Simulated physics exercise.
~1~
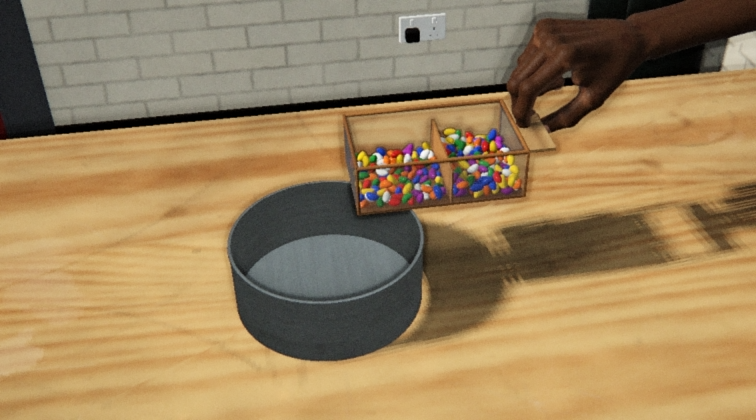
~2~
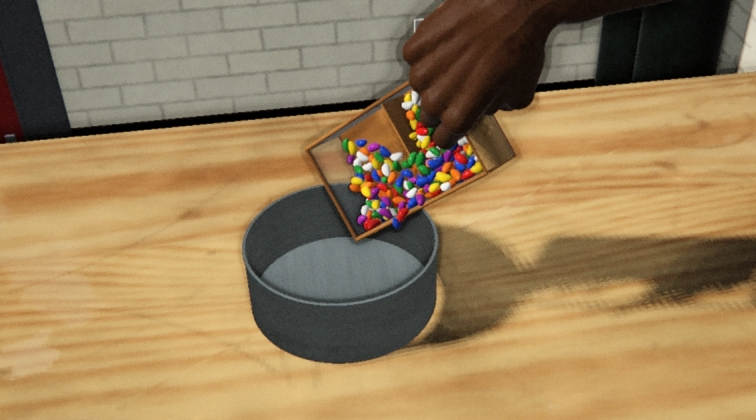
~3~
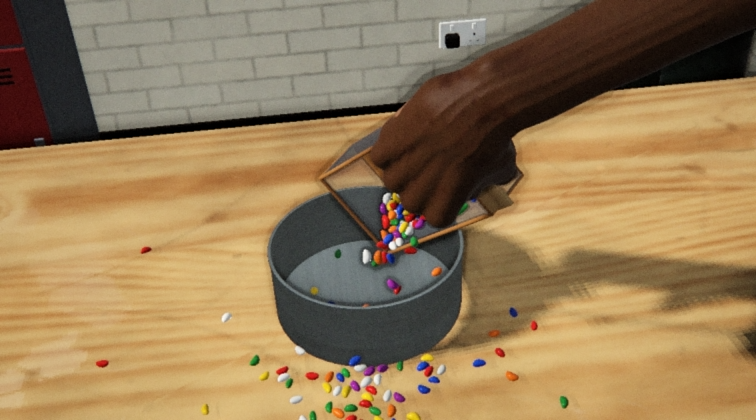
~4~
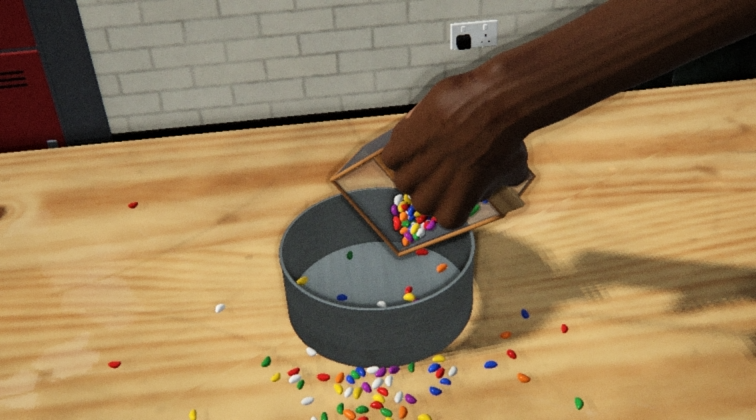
A hand tips a divided box of colorful beans over a gray pot, spilling many outside.
